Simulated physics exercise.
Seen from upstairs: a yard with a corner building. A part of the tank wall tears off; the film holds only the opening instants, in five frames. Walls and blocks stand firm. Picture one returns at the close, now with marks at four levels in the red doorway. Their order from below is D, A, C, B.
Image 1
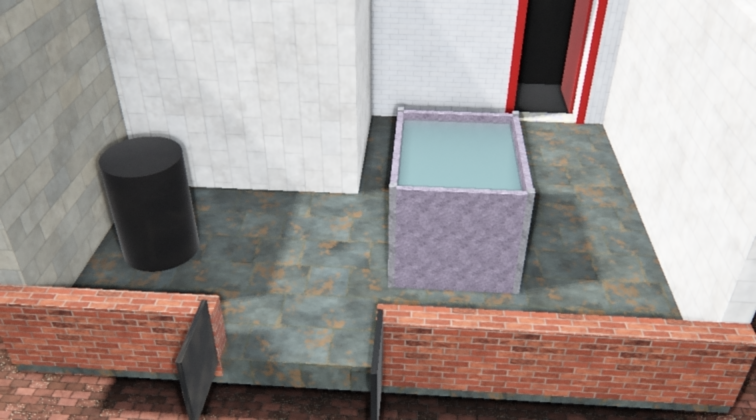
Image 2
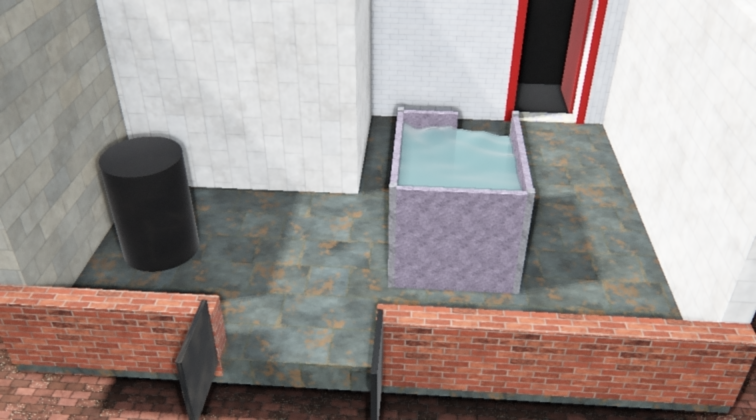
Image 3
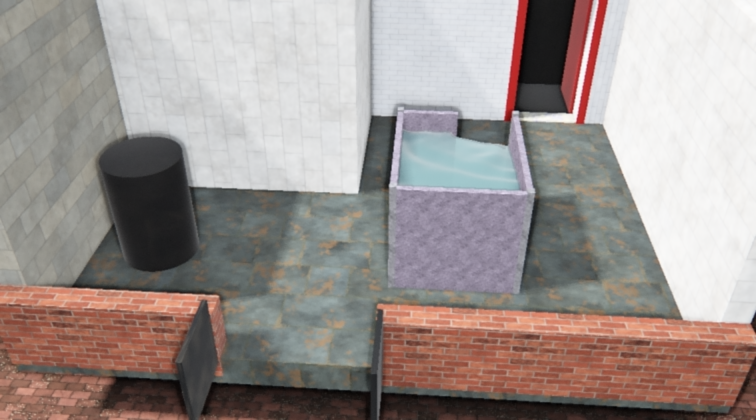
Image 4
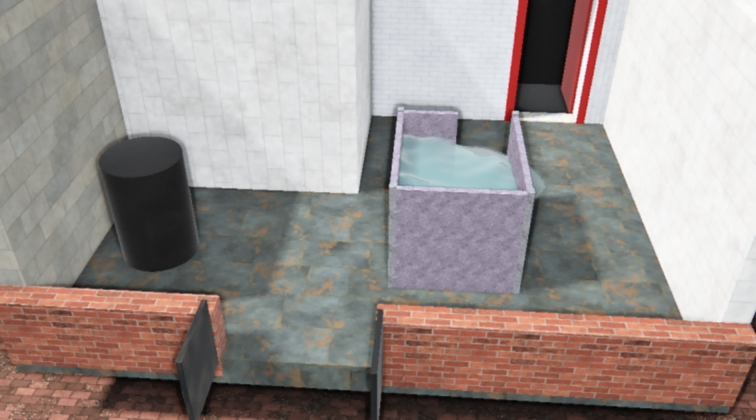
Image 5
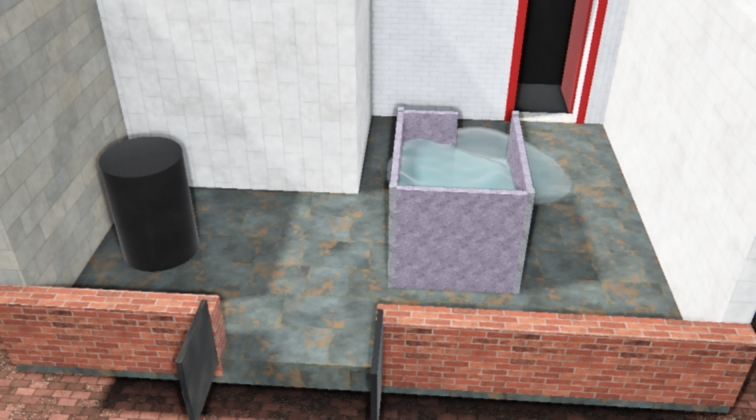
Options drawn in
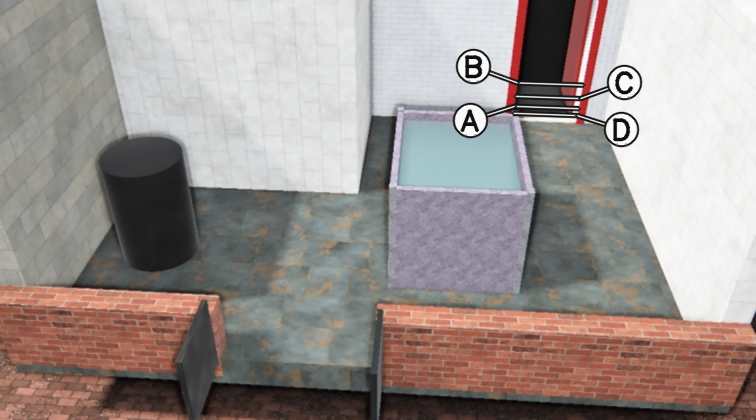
At first, water lies still in a purplish stone tank in a walled yard, with a black cylinder to the left. Then part of the tank's back wall is gone, the water ripples and sinks unevenly, and a pale sheet spreads over the ground behind and to the right.
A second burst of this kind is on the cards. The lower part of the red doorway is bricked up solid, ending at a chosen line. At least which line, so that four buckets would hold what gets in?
C.
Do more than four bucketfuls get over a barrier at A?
Yes, that goes wrong.
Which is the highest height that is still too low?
That would be A.
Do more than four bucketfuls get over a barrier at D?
Yes, that goes wrong.
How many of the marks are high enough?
Two of them.
On the marked copy, A at (546, 107); B at (550, 84); C at (548, 97); D at (545, 114); from the bottom up D, A, C, B.
With A, about 7 bucketfuls get in.
With B, nothing gets over.
With C, a splash gets over, under a bucket.
With D, dozens of bucketfuls pour in.
